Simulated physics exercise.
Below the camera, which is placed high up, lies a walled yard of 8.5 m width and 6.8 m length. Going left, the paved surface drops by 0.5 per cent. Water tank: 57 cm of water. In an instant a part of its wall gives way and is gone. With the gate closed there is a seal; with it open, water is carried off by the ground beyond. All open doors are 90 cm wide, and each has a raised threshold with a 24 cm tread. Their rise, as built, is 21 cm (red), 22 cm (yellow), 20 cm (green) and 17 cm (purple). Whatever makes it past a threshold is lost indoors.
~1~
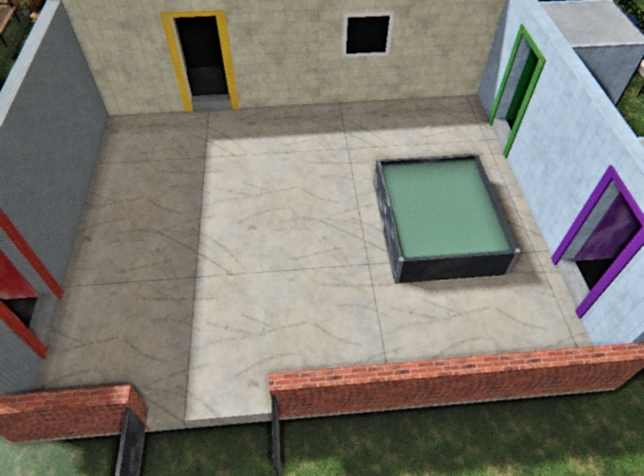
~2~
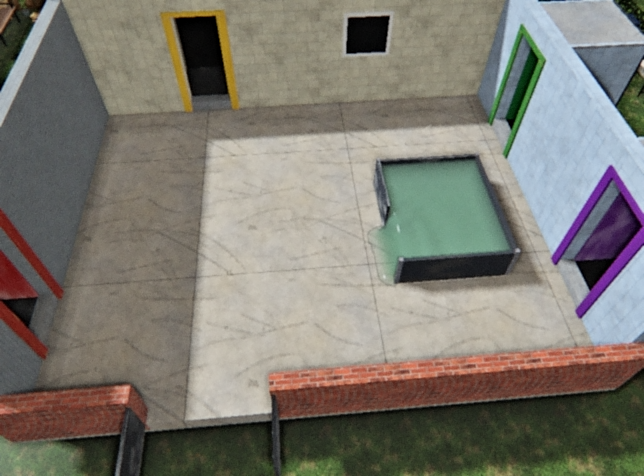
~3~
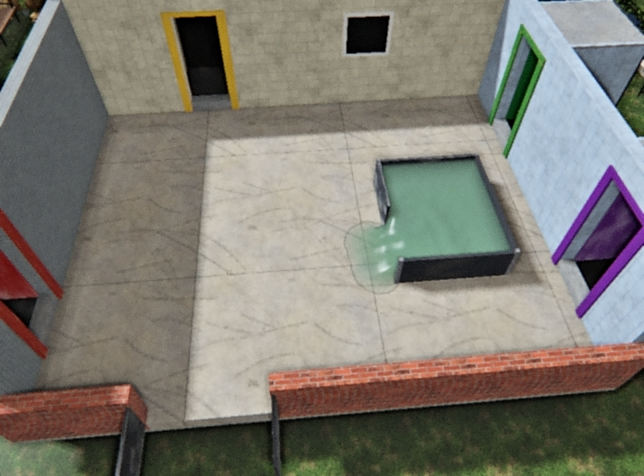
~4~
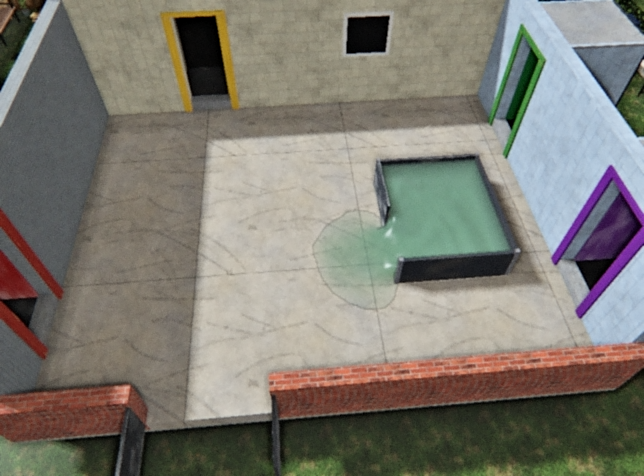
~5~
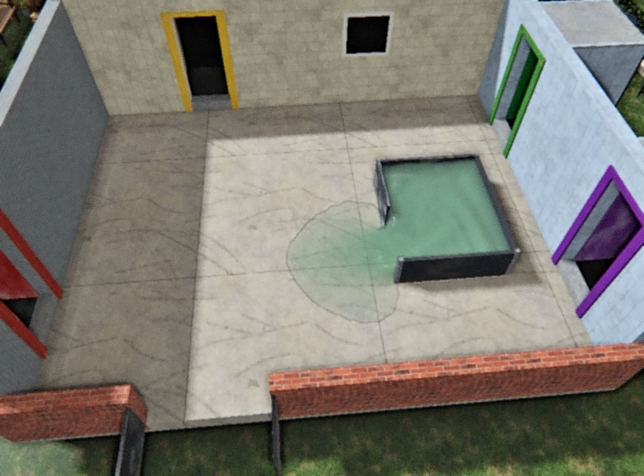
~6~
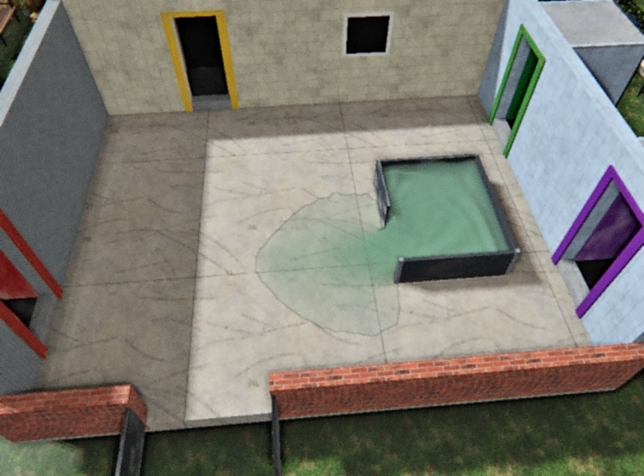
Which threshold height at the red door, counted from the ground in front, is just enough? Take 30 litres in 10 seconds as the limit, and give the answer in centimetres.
A height of roughly 10.5 cm is just enough.
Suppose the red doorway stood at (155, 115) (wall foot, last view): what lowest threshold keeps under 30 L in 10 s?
It needs about 6.0 cm.
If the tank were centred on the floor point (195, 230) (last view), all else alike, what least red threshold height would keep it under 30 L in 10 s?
Close to 20 cm would do it.
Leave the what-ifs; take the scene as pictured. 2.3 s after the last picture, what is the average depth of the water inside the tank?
Averaged depth comes out at about 27 cm.
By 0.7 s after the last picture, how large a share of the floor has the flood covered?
Roughly 20 percent of the floor.
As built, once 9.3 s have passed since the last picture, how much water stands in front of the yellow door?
Lab note: Depth approx. 8.0 cm.
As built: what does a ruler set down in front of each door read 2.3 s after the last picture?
Lab note, cm: Red 18; yellow 0; green 0; purple 0.
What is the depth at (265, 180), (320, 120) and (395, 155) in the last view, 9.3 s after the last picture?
Ordered as asked: 2, 3, 0 cm.
Then, 0.7 s after the last picture water covers 20 % of the floor, deepest (30 cm) near (379, 265); it has not reached the red door.
Then, 2.3 s after the last picture water covers 45 % of the floor, deepest (30 cm) near (28, 417); 18 cm at the red door, 0 litres in over its 21 cm threshold.
Then, 9.3 s after the last picture water covers 60 % of the floor, deepest (10 cm) near (105, 135); 6 cm at the red door, 0 litres in over its 21 cm threshold.
At the red door as built, the water peaked near 18 cm, 2.3 s after the last picture.
Run again over the same 10 s with other heights there, 53 litres in over 9 cm, 14 litres over 12.5 cm. The limit of 30 litres is kept from about 10.5 cm up.
